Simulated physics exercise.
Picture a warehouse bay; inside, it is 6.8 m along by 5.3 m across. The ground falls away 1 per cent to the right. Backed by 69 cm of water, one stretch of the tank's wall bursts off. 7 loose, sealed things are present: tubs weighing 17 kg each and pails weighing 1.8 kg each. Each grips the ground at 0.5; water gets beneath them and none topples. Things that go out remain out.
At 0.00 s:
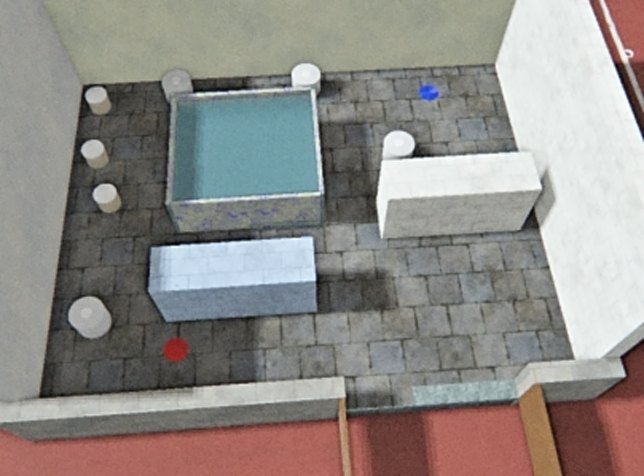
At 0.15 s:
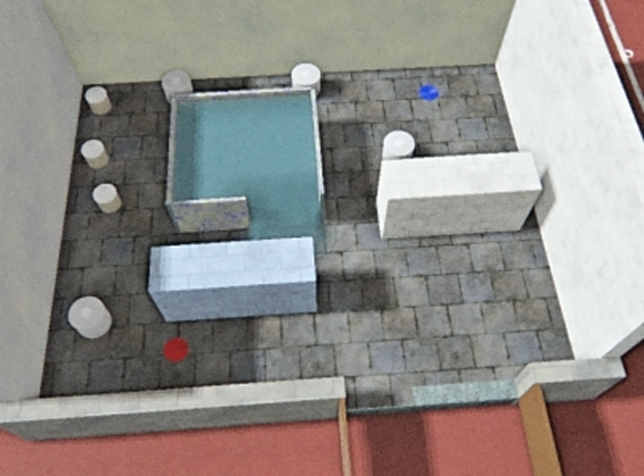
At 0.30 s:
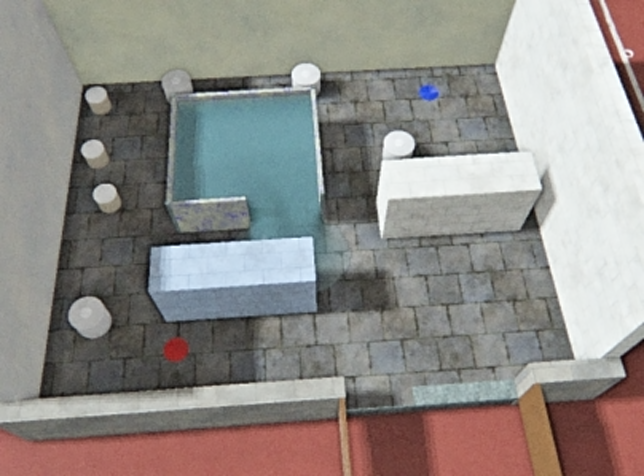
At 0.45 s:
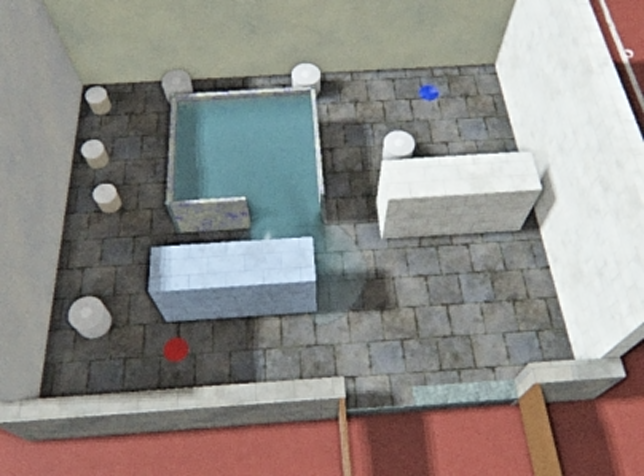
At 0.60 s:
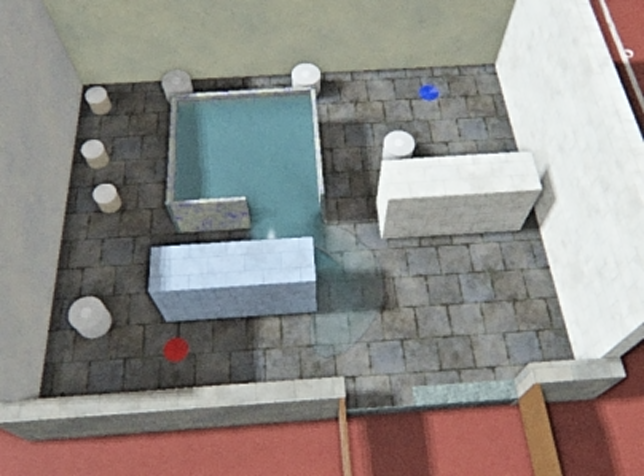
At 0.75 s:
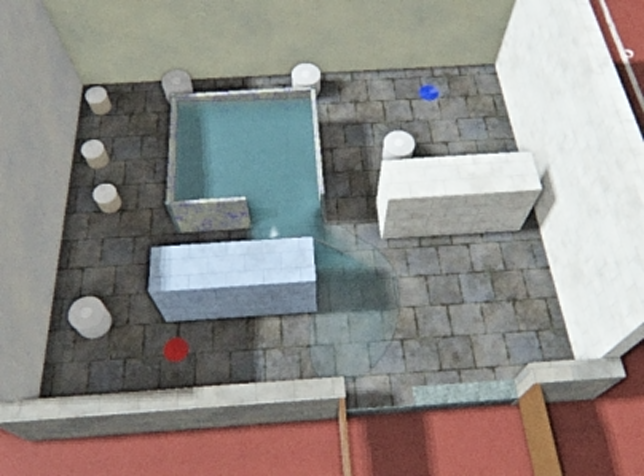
A square tank of teal water stands toward the back left of a grey stone-paved bay with pale walls, seen from above by a still camera. A pale blue block sits before it, a white block to the right, with whitish cylinders around them, a red patch at front left and a blue one at back right. Part of the tank's front wall vanishes, and water spreads thinly rightward and forward past the blue block, shifting nothing.
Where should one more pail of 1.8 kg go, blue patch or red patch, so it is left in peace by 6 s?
On the blue one.
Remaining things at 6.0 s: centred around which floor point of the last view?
They're centred close to (217, 138).
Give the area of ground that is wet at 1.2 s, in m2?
I'd put it close to 11.5 m2.
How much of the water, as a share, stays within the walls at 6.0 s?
Around 80 % of the water.
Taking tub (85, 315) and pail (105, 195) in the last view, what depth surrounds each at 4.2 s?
Some 5 cm at the first, some 8 cm at the second.
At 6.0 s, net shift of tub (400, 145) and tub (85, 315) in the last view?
Respectively, 0 cm and 0 cm.
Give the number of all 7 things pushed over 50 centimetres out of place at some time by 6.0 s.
That makes 3.
After 1.2 s on blue it would be 0 cm off in 0 cm of water; on red it would be 0 cm off in 0 cm of water.
After 2.7 s on blue it would be 0 cm off in 0 cm of water; on red it would be 0 cm off in 0 cm of water.
After 4.2 s on blue it would be 0 cm off in 0 cm of water; on red it would be 9 cm off in 2 cm of water.
After 6.0 s on blue it would be 7 cm off in 2 cm of water; on red it would be 129 cm off in 4 cm of water.
